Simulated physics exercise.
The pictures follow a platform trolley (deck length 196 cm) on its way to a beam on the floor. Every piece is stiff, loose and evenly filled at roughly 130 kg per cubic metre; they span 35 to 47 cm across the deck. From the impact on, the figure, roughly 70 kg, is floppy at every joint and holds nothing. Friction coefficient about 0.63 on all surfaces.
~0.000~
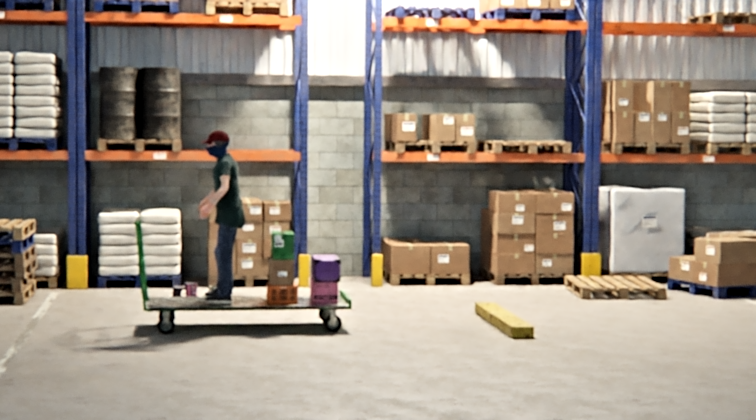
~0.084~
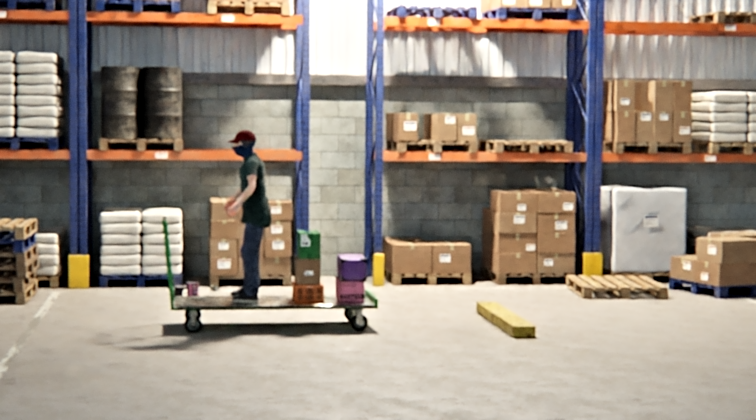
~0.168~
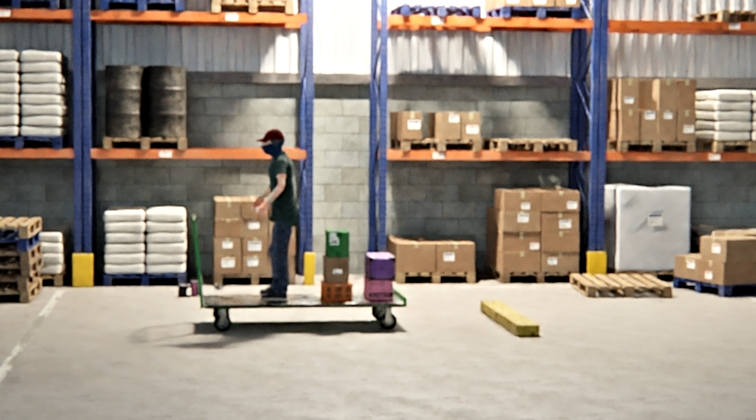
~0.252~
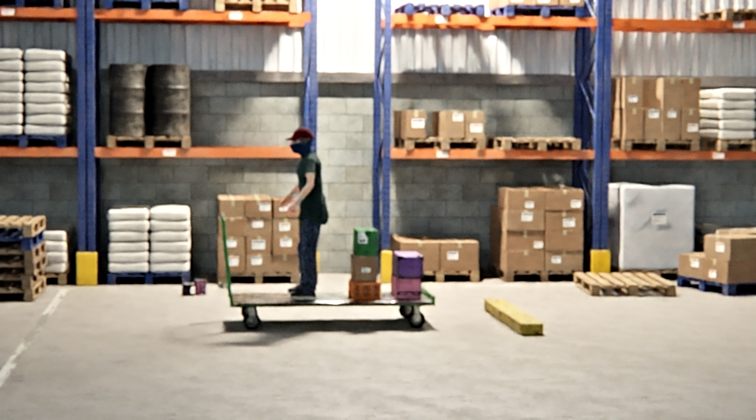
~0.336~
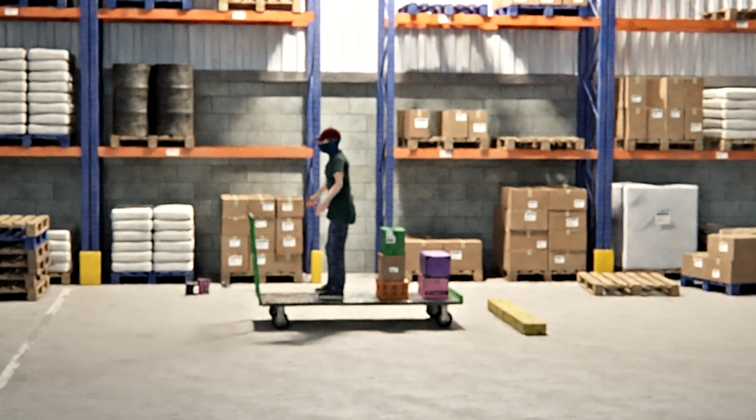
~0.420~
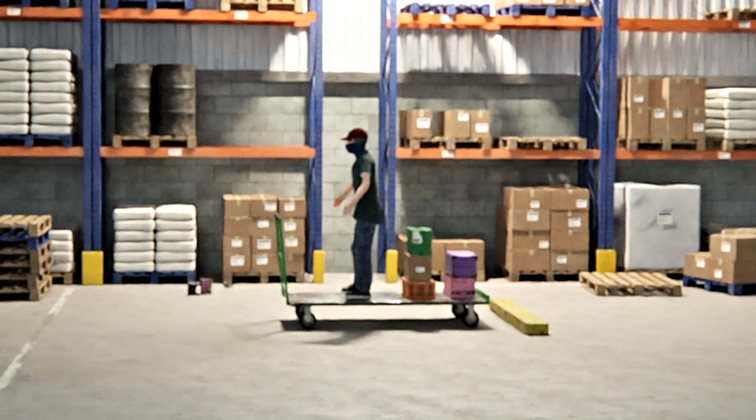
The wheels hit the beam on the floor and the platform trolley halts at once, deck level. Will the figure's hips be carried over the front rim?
In the end the figure's hips go over the front rim.
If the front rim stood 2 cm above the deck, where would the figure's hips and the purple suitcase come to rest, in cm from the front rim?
In that case hips 80 past, purple 110 past.
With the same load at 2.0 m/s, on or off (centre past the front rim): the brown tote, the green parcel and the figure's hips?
In that case brown on, green off, hips on.
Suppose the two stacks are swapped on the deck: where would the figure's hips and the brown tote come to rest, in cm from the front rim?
Then hips 100 past, brown 160 past.
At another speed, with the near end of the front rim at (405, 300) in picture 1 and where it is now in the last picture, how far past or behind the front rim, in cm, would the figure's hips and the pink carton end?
In that case hips 40 behind, pink 20 behind.
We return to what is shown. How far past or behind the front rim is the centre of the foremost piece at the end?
About 180 cm past the rim.
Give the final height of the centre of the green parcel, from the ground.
Some 10 cm up.
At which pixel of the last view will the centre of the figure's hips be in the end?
Around (587, 306).
The wheels strike at 0.54 s.
After 1.09 s the figure's hips are 12 cm past the rim, near (528, 245) in the last picture's view.
After 1.54 s the figure's hips are 63 cm past the rim, near (574, 308) in the last picture's view.
Final state at 2.6 s, past the rim, green parcel, brown tote, purple suitcase and the figure's hips; behind it, pink carton and orange crate.
